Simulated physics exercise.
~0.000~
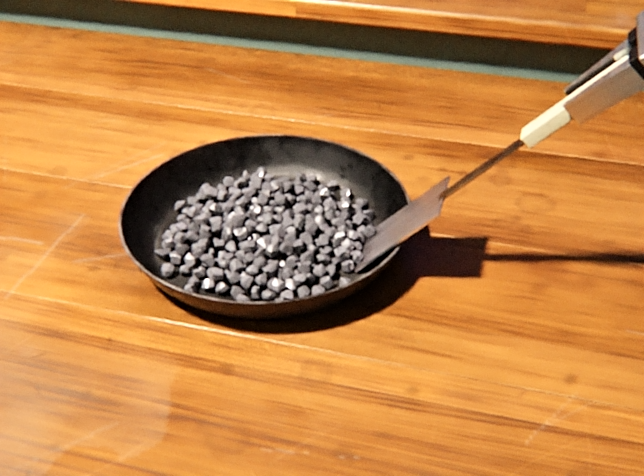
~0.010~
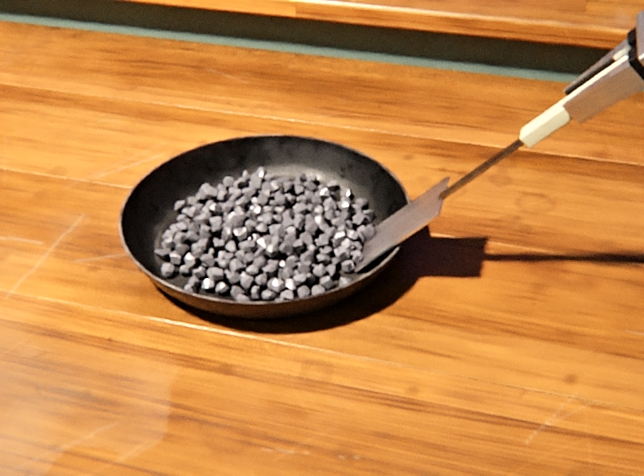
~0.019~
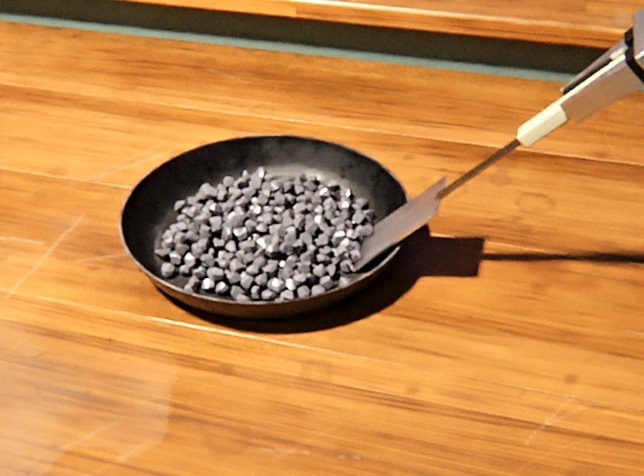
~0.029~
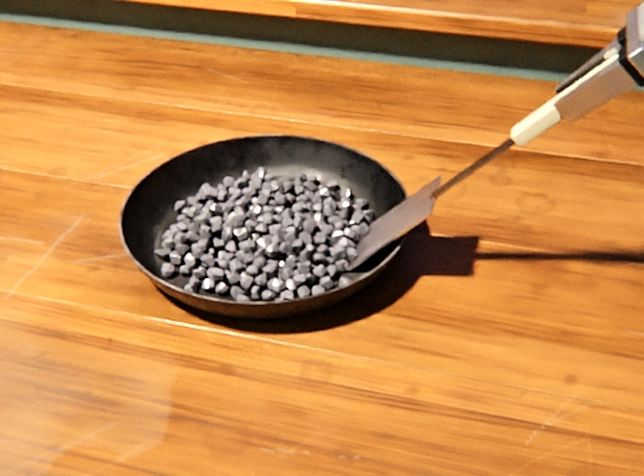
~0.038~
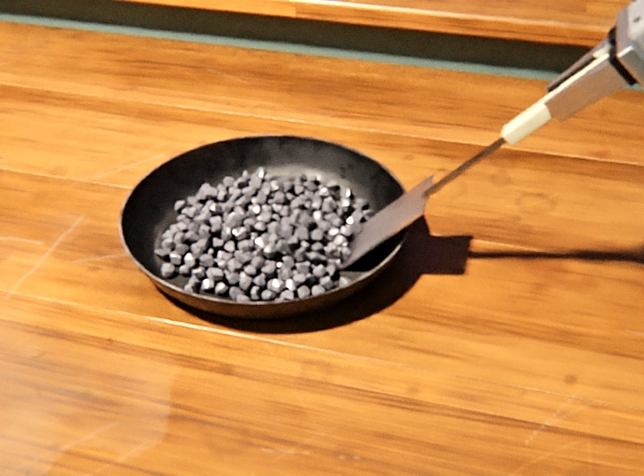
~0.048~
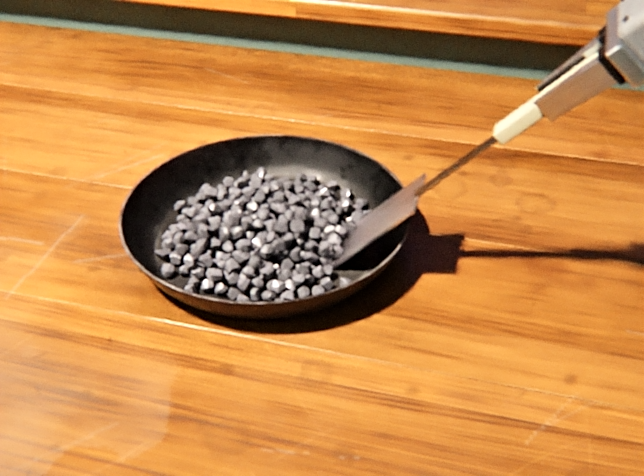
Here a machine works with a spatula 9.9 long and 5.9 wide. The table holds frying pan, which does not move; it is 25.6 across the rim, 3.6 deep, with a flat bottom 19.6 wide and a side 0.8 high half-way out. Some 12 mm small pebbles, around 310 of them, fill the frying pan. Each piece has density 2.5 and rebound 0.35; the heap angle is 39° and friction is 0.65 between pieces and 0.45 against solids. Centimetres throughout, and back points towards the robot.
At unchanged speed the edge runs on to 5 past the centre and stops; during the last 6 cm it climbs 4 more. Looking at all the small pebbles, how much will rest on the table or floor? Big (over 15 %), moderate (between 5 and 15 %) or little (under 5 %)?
The share is little.
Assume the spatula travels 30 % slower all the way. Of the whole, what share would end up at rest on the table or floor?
I'd reckon close to 0 per cent.
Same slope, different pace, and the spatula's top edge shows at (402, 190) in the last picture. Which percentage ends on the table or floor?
I'd say around 10 per cent.
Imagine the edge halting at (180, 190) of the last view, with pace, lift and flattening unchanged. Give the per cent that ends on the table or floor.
Something close to 10 in a hundred.
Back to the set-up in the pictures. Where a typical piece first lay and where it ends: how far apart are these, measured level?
The answer is about 3 cm.
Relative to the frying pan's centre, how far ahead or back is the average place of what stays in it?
Ahead of centre, roughly 4.0 centimetres.
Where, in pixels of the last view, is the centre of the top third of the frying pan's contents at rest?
Near (193, 208).
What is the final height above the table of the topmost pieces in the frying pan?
Some 4.5 cm.
After 0.10 s, sloping 47°, highest piece 6 above the table; 309 in the frying pan.
After 0.16 s, sloping 47°, highest piece 5 above the table; 309 in the frying pan.
After 0.39 s, sloping 47°, highest piece 4 above the table; 304 in the frying pan, 4 on the table or floor, 1 on the blade or in flight.
After 1.44 s, sloping 47°, highest piece 4 above the table; 304 in the frying pan, 5 on the table or floor.
In the end, 304 in the frying pan, 5 on the table or floor. That is 2 % on the table or floor.
